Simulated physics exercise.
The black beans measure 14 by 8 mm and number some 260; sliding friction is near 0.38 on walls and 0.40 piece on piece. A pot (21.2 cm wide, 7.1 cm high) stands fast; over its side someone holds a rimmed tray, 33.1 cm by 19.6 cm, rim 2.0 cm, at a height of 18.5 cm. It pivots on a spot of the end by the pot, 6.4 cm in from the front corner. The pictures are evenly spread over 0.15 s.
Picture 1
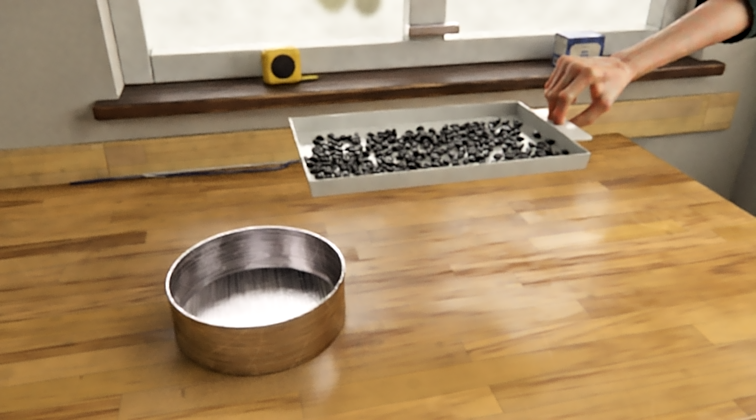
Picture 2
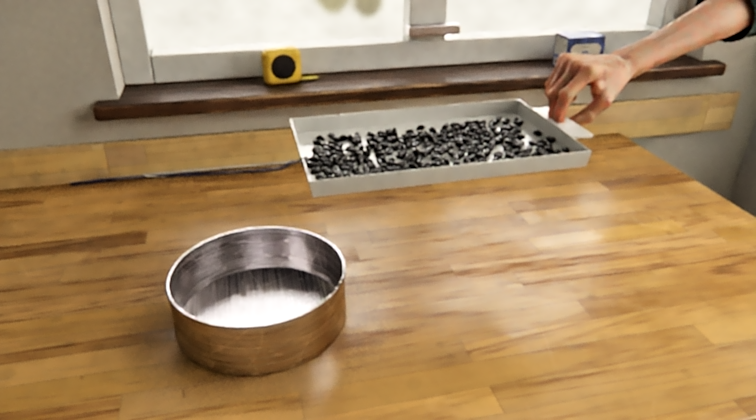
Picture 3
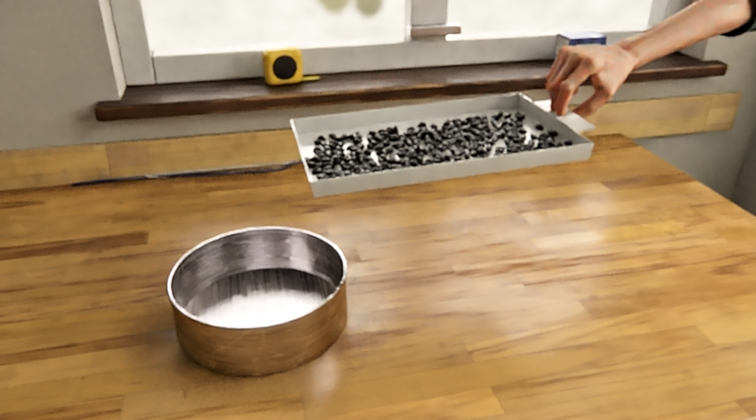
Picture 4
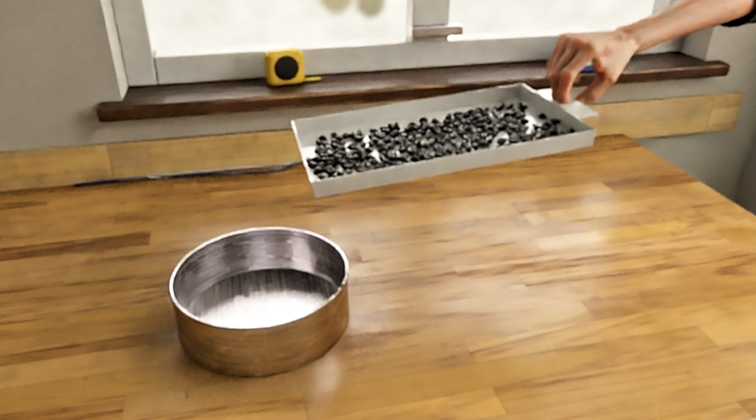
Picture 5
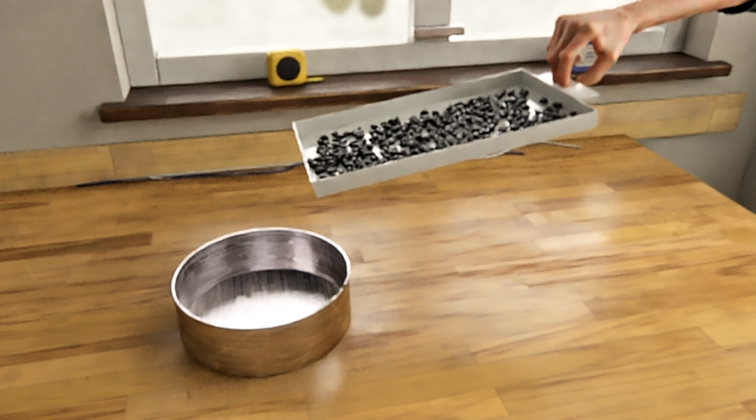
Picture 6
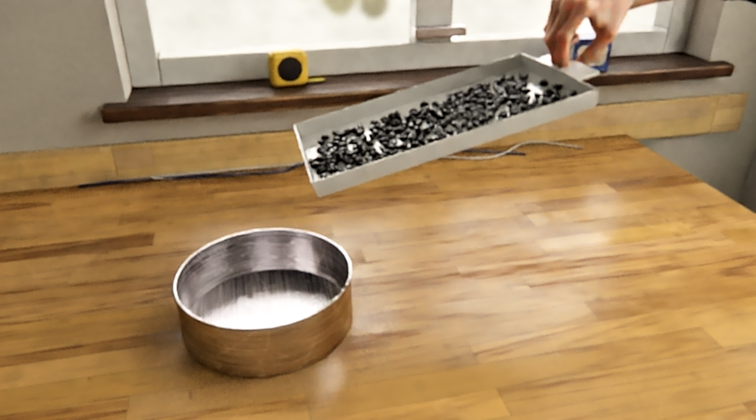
A hand at the upper right slowly raises the right end of a shallow, pale grey rimmed tray of black beans, gently at first and then more steeply, while its left end stays low and the beans keep their spread. Below left, a round metal pot with a brownish outside stands on a wooden worktop. The view looks slightly down towards a windowsill holding a yellow tape measure, drifting very slightly.
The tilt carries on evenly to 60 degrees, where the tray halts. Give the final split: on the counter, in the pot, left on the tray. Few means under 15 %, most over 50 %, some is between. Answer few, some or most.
On the counter: Some; in the pot: Some; left on the tray: Some.
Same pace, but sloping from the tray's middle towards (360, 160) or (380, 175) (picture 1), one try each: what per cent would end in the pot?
About 60 and 55 per cent.
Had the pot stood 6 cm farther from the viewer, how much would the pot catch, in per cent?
It would be near 55 per cent.
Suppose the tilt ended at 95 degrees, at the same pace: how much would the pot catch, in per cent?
In that case some 55 per cent.
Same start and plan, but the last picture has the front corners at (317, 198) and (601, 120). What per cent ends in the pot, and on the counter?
Pot 20, counter 35.
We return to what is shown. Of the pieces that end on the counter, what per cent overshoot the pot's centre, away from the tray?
Roughly 80 per cent.
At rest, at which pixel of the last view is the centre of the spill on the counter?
At about (205, 250).
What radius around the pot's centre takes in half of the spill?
Roughly 20 cm.
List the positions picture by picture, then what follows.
The first picture shows tray tilt 0 degrees, front corners at (312, 180) and (588, 153); middle of the pieces at (429, 152); pot at (257, 270).
The second picture shows tray tilt 1 degrees, front corners at (312, 180) and (589, 150); middle of the pieces at (429, 151).
The third picture shows tray tilt 2 degrees, front corners at (312, 180) and (591, 143); middle of the pieces at (430, 148).
The fourth picture shows tray tilt 5 degrees, front corners at (313, 181) and (593, 130), lowest corner left back; middle of the pieces at (432, 142).
The fifth picture shows tray tilt 9 degrees, front corners at (314, 181) and (595, 111), lowest corner left back; middle of the pieces at (432, 135).
The sixth picture shows tray tilt 14 degrees, front corners at (314, 181) and (595, 89), lowest corner left back; middle of the pieces at (432, 126); pot at (264, 272).
Then, 0.16 s after the last picture, tilt 38 degrees; the tray holds 100 %, the pot 0 %.
Then, 0.27 s after the last picture, tilt 54 degrees; the tray holds 100 %, the pot 0 %.
Then, 0.52 s after the last picture, tilt 60 degrees; the tray holds 60 %, the pot 0 %.
In the end, counter 30 %, pot 30 %, tray 40 %.
